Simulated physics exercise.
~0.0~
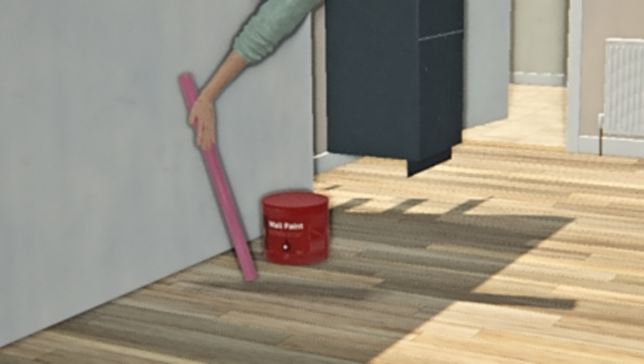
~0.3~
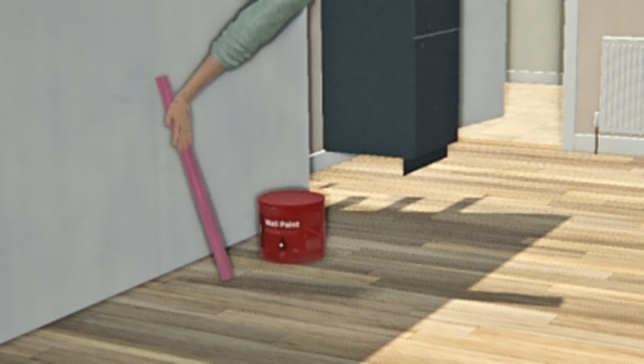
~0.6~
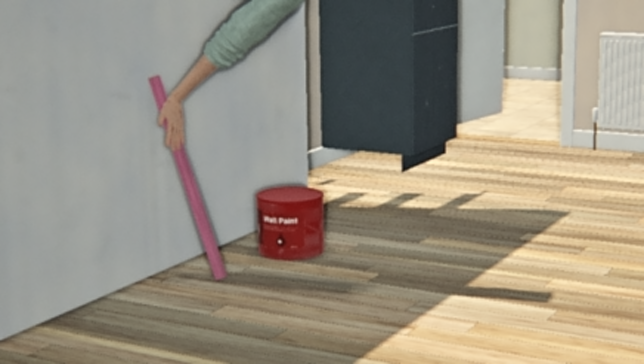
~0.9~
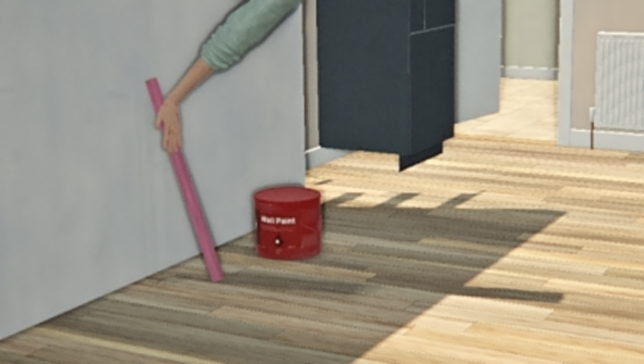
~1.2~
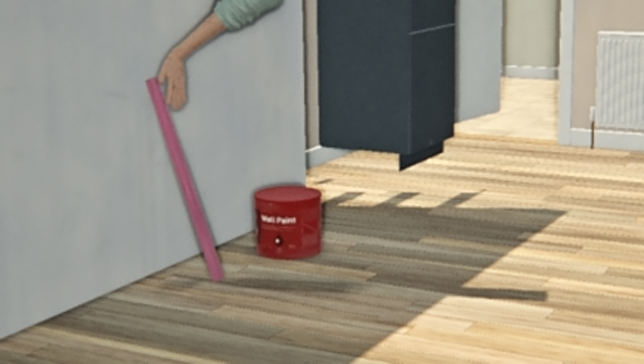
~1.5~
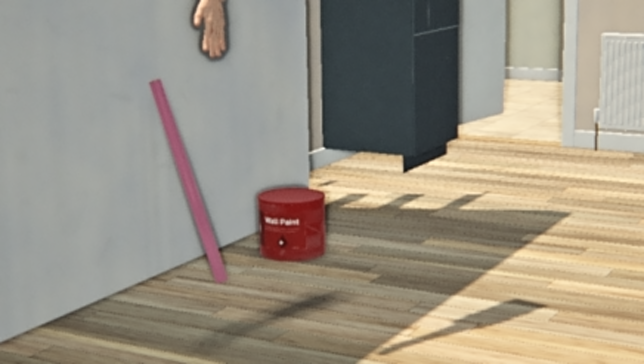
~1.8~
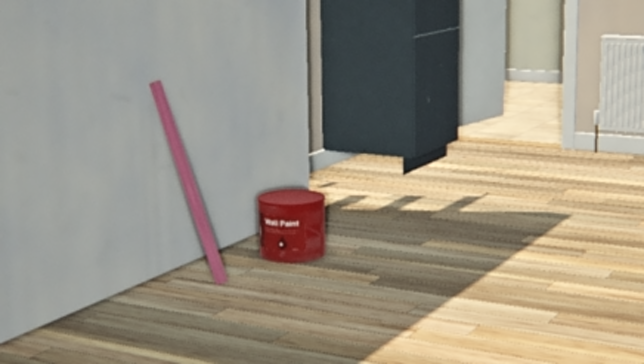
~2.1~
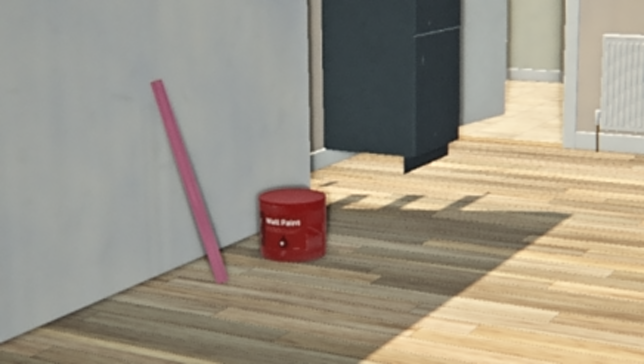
At first, a hand reaches in from the top and holds a pink pole at a slant beside a pale wall, with a red paint can standing on the wooden floor to its right. The hand shifts the pole a little to the left, its lower end on the floor and its upper part tilted toward the wall. After a brief pause, the fingers let go, and the hand draws upward and out of view. The pole stays leaning by itself, and the can stays where it was, both still at the end.
